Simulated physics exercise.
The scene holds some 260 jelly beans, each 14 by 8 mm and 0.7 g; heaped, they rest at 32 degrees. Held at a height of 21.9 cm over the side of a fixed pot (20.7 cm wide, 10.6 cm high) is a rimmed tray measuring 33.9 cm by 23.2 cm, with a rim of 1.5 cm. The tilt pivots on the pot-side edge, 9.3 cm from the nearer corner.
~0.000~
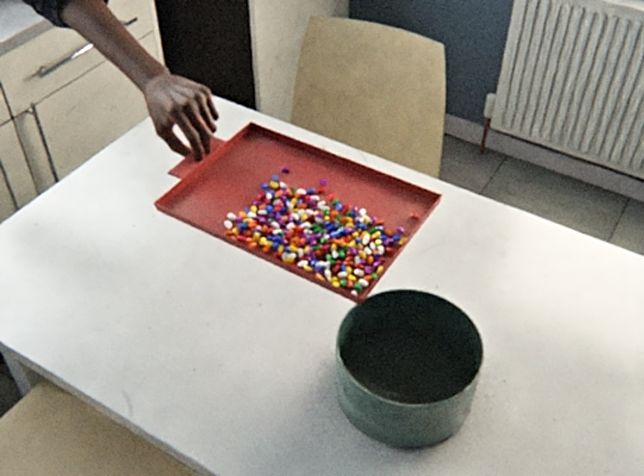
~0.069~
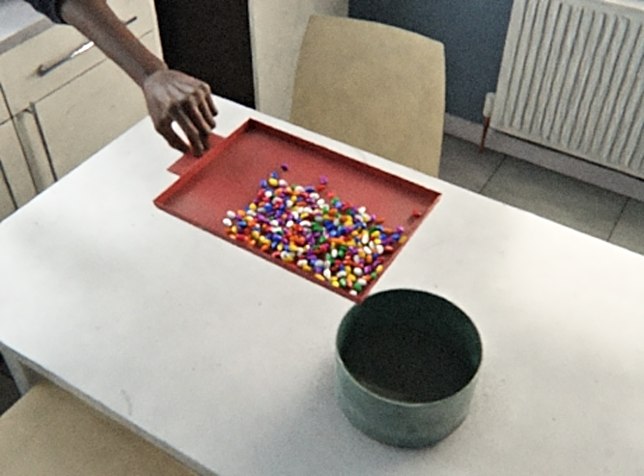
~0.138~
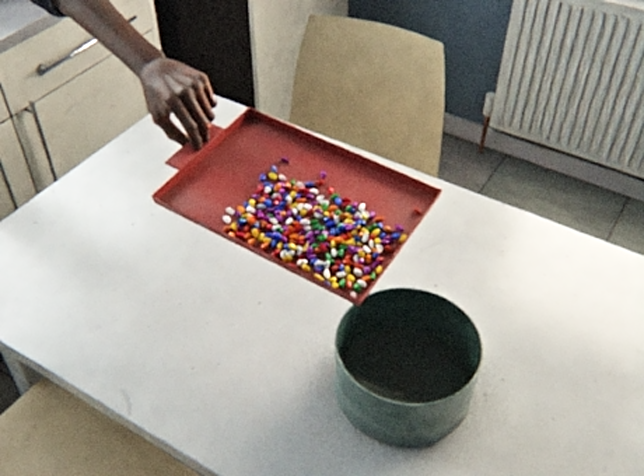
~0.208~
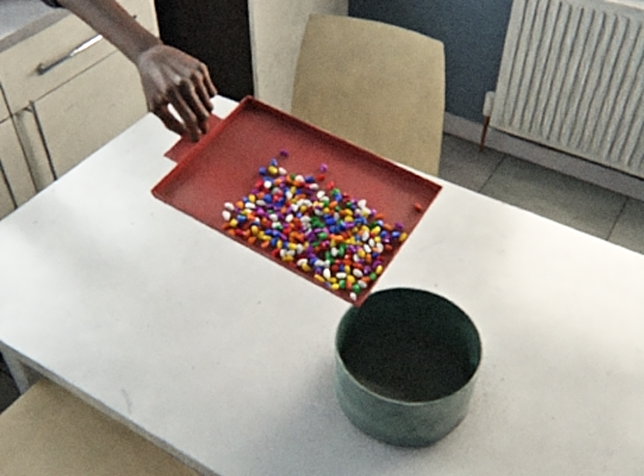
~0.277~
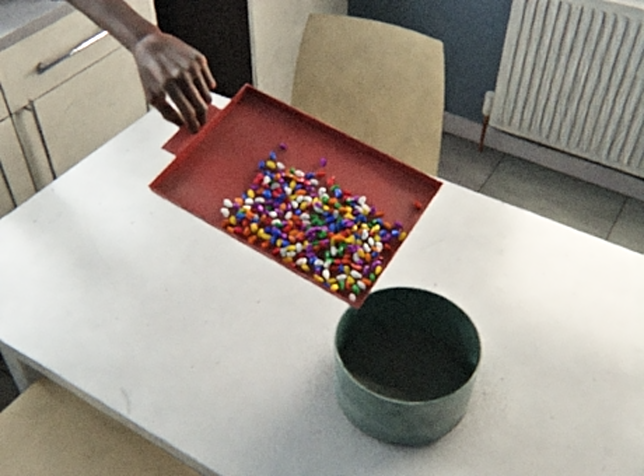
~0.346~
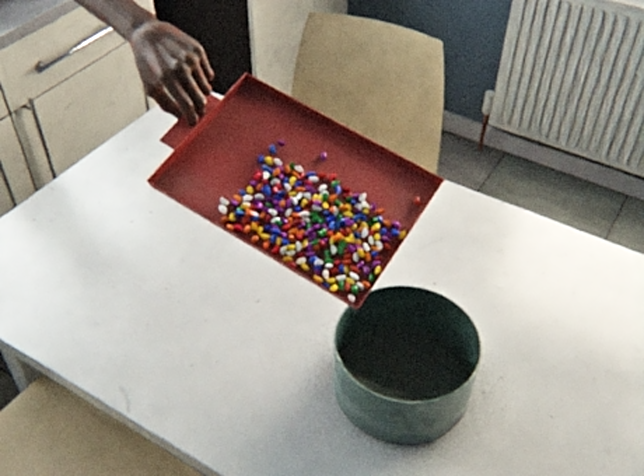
Kitchen table, a hand gradually raising the handle side of a red tray of colourful jelly beans beside a round green pot.
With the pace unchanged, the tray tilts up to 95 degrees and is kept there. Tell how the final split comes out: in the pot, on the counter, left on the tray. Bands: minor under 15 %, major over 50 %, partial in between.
Outcome: Pot: More than the rest combined; counter: A reasonable amount; tray: A meager amount.
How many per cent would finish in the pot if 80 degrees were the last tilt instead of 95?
I'd expect some 70 per cent in the pot.
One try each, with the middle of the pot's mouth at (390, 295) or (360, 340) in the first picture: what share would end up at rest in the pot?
20 and 100 %.
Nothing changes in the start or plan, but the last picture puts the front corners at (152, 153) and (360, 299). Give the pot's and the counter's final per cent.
The pot gets 95 and the counter 0.
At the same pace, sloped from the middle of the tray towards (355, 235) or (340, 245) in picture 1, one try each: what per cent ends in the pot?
First try: Around 90 percent; second try: Around 100 percent.
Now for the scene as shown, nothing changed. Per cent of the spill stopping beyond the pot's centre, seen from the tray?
Estimate: Roughly 10 per cent of the pieces.
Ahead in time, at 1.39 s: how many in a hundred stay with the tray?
It comes to near 40 per cent.
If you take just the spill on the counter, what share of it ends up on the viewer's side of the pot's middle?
About 100 percent of the spill.
After 0.97 s, tilt 54 degrees; the tray holds 100 %, the pot 0 %.
Then, at 1.39 s, tilt 78 degrees; the tray holds 40 %, the pot 30 %.
After 1.88 s, tilt 95 degrees; the tray holds 0 %, the pot 70 %.
By 2.9 s all is still; pot 75 %, counter 25 %, tray 0 %.
